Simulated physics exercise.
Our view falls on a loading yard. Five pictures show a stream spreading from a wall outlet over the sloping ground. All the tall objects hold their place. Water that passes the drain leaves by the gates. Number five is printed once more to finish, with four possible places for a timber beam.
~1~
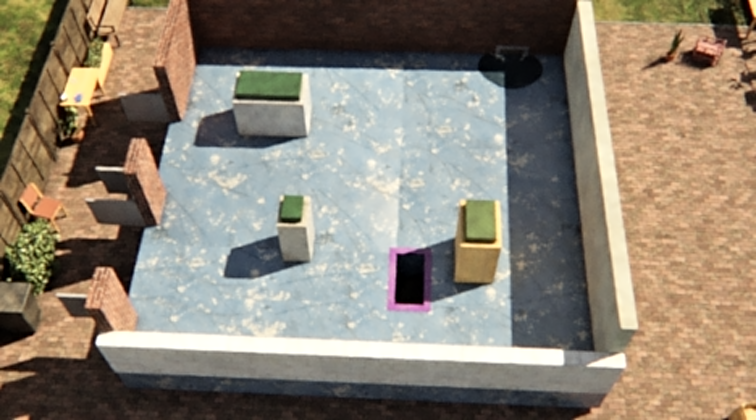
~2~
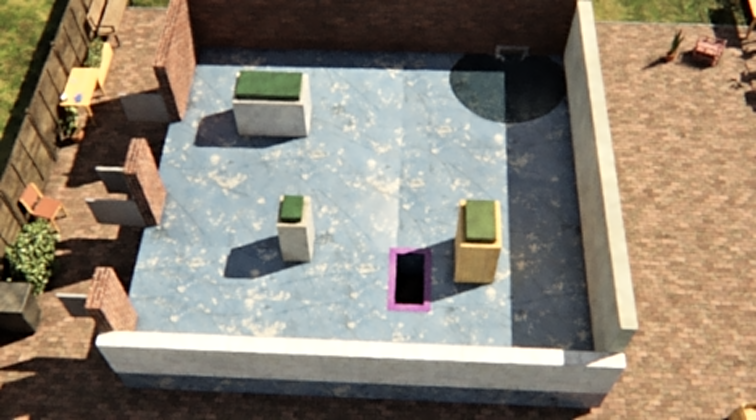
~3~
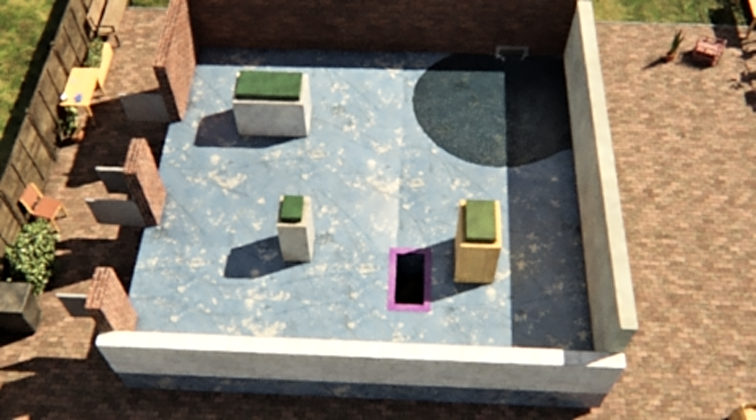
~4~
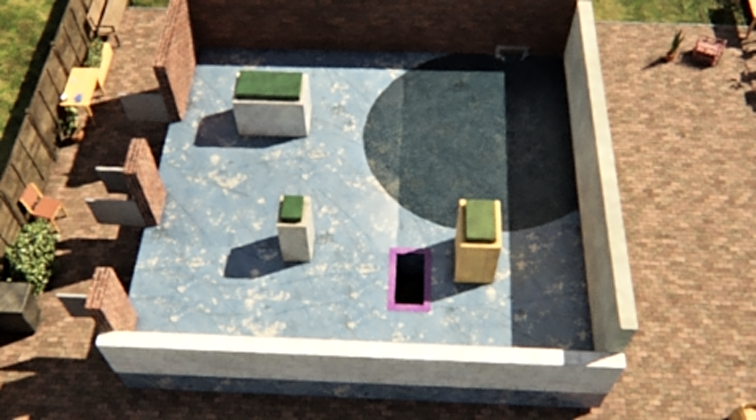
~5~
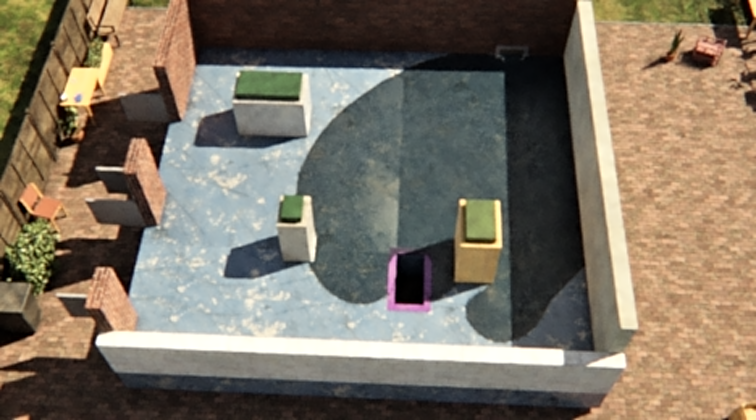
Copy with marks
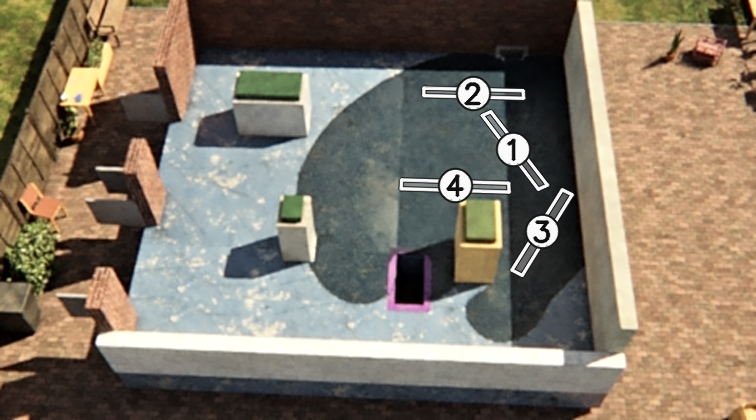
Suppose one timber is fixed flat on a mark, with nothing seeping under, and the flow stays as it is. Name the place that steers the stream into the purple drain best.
3 beats the others.
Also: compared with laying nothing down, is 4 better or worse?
Place 4 is worse.
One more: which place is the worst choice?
Here it is place 4.
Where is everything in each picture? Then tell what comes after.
In the first picture, outfall at (512, 51); purple drain at (410, 279); open gate at (148, 269); open gate at (174, 156); 2 % of the ground under water, visible out to (519, 84); purple drain still dry.
In the second picture, 6 % of the ground under water, visible out to (499, 118); purple drain still dry.
In the third picture, 14 % of the ground under water, visible out to (505, 164); purple drain still dry.
In the fourth picture, 27 % of the ground under water, visible out to (451, 219); purple drain still dry.
In the fifth picture, 44 % of the ground under water, visible out to (352, 295); purple drain taking water.
In white, 1 from (486, 113) to (542, 187); 2 from (423, 91) to (523, 94); 3 from (517, 272) to (567, 192); 4 from (401, 184) to (508, 187).
If 1 is chosen, about 12 % of the stream goes into the purple drain, about 84 % out by the gates.
If 2 is chosen, about 11 % of the stream goes into the purple drain, about 84 % out by the gates.
If 3 is chosen, about 23 % of the stream goes into the purple drain, about 74 % out by the gates.
If 4 is chosen, about 5 % of the stream goes into the purple drain, about 91 % out by the gates.
